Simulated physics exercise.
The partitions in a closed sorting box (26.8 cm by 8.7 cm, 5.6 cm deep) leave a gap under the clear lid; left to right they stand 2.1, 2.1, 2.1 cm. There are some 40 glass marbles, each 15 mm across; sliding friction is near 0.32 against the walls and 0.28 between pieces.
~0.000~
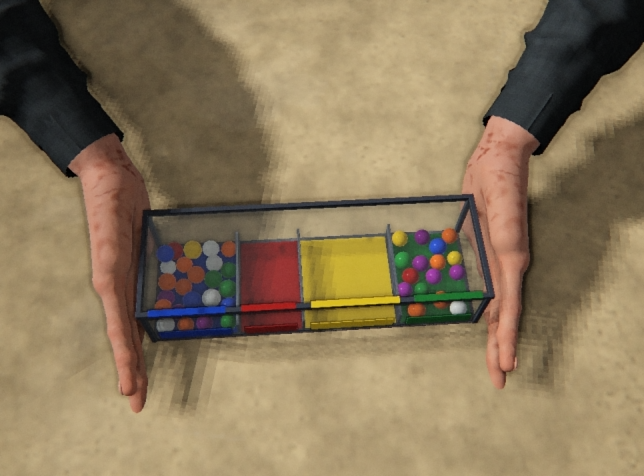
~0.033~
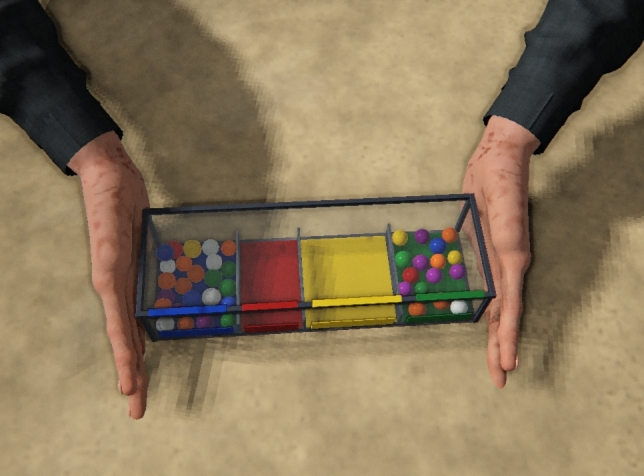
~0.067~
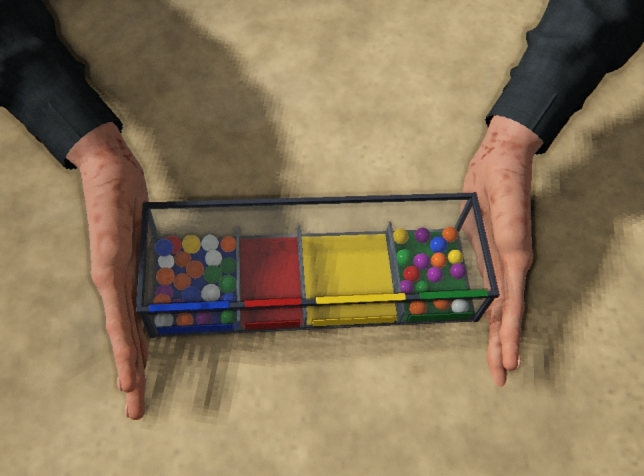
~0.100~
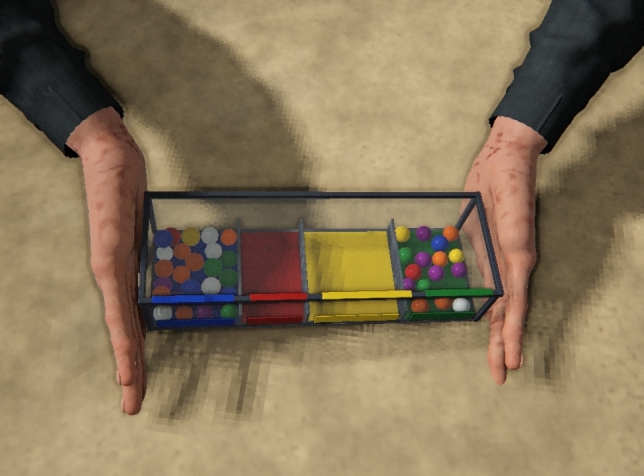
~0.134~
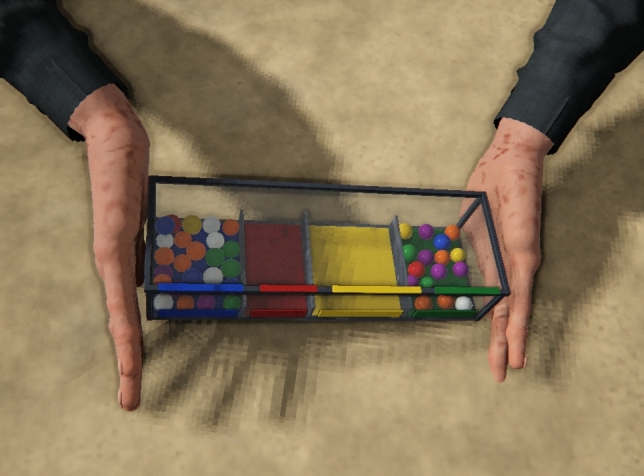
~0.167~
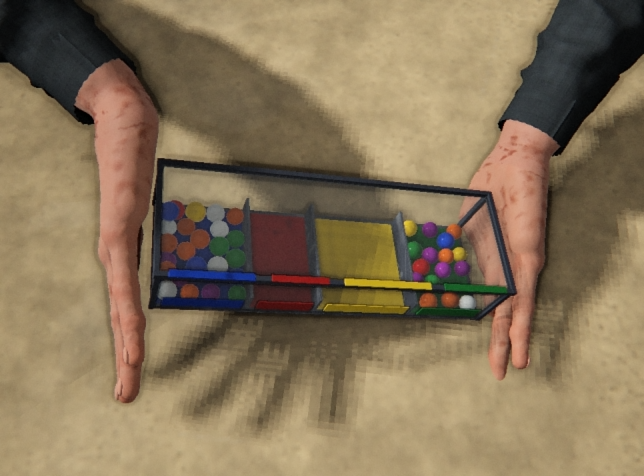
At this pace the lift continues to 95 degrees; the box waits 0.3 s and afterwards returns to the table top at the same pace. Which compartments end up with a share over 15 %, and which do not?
Red not over, blue not over, green over, yellow not over.
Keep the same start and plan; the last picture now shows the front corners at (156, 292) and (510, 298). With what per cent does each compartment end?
Final shares, in per cent - red: 0, blue: 0, green: 95, yellow: 5.
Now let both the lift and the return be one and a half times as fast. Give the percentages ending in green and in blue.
That gives green 95 percent and blue 0 percent.
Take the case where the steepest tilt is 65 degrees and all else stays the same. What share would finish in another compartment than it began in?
Roughly 30 %.
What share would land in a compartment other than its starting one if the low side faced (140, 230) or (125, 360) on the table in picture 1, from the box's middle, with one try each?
40 and 40 %.
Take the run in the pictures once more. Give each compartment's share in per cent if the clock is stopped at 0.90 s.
Red 10, blue 5, green 50, yellow 40.
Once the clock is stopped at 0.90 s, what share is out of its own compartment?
55 %.
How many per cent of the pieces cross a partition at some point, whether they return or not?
Estimate: Some 60 per cent.
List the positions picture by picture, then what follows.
The first frame shows box tilt 0 degrees, front corners at (142, 314) and (489, 294); blue 60 %, green 40 %.
The second frame shows box tilt 1 degrees, front corners at (142, 313) and (490, 293).
The third frame shows box tilt 3 degrees, front corners at (142, 308) and (493, 292).
The fourth frame shows box tilt 6 degrees, front corners at (144, 299) and (497, 291), lowest corner right front.
The fifth frame shows box tilt 11 degrees, front corners at (150, 286) and (504, 290), lowest corner right front.
The sixth frame shows box tilt 16 degrees, front corners at (160, 272) and (510, 290), lowest corner right front; blue 60 %, green 40 %. Its pace works out near 150 degrees a second.
After 0.90 s, tilt 95 degrees; red 10 %, blue 5 %, green 50 %, yellow 40 %.
After 1.39 s, tilt 52 degrees; green 100 %.
Then, at 1.94 s, tilt 0 degrees; green 100 %.
In the end, at 2.4 s, red 0 %, blue 0 %, green 100 %, yellow 0 %.
